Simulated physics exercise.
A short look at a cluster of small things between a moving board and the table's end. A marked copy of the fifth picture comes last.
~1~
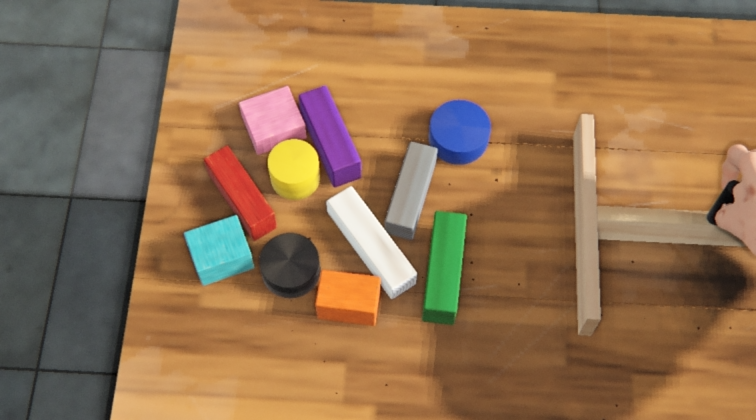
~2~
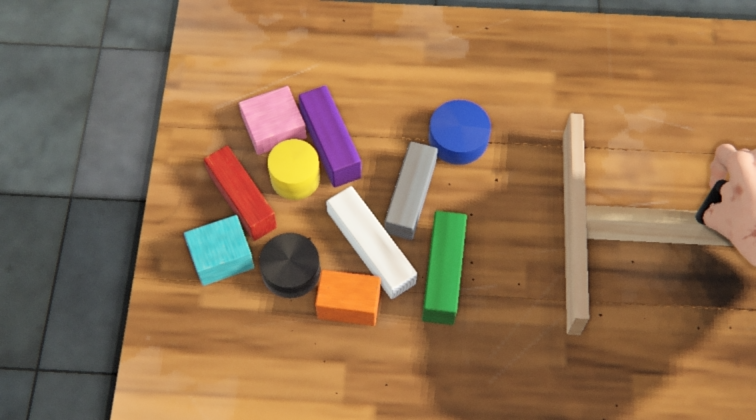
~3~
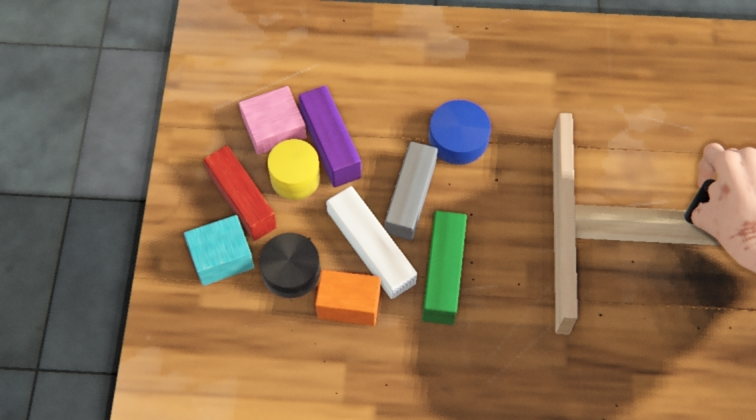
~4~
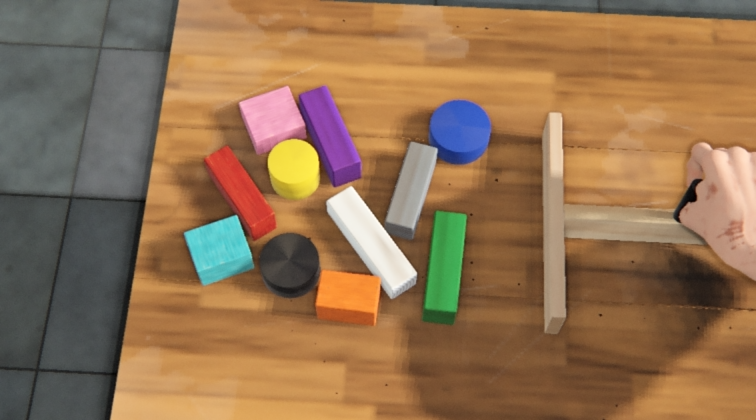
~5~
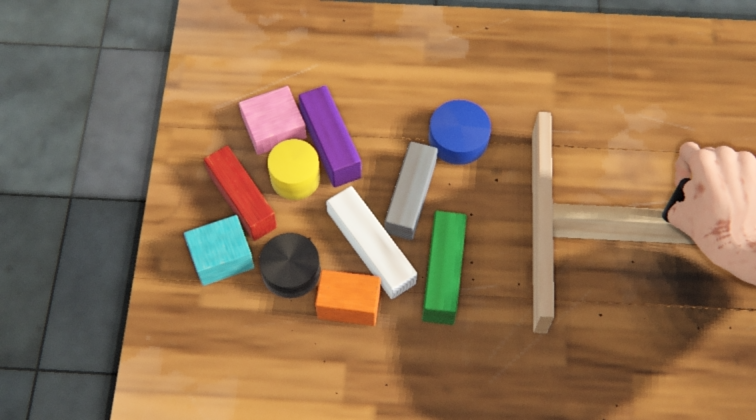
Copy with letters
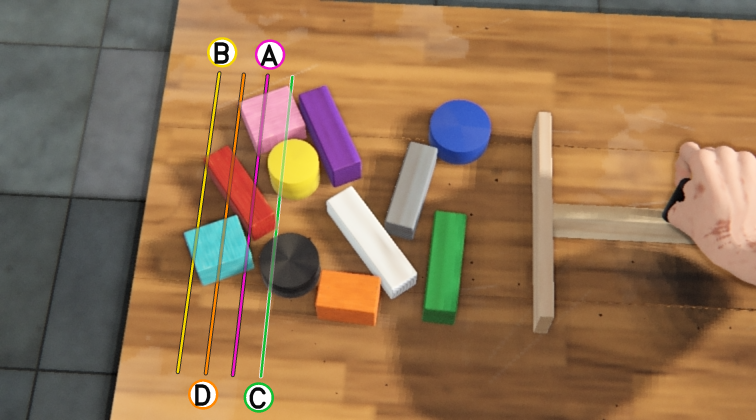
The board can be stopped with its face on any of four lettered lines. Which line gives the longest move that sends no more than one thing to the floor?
It should halt at C.
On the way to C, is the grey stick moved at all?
Yes.
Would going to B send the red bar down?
Yes.
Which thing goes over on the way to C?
The turquoise block.
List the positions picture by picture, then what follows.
Black tin (290, 266); red bar (240, 193); white stick (371, 242), in the first picture.
Board (579, 211); yellow tin (294, 170), in the second picture.
Board (568, 211); blue tin (460, 132), in the third picture.
Board (557, 210); orange block (348, 298), in the fourth picture.
Board (546, 210); purple stick (330, 136); grey stick (411, 190); black tin (290, 266), in the fifth picture.
On the marked copy, A at (251, 215); B at (200, 213); C at (278, 217); D at (226, 214).
Taking C. A third of the way, board (449, 205); orange block (343, 300); blue tin (413, 122).
Two thirds of the way, board (351, 200); turquoise block (193, 253); red bar (222, 195).
When it is over, board (280, 196); turquoise block over the edge; red bar (154, 193); one fallen.
As for the rest, A drops two; B drops six; D drops three.
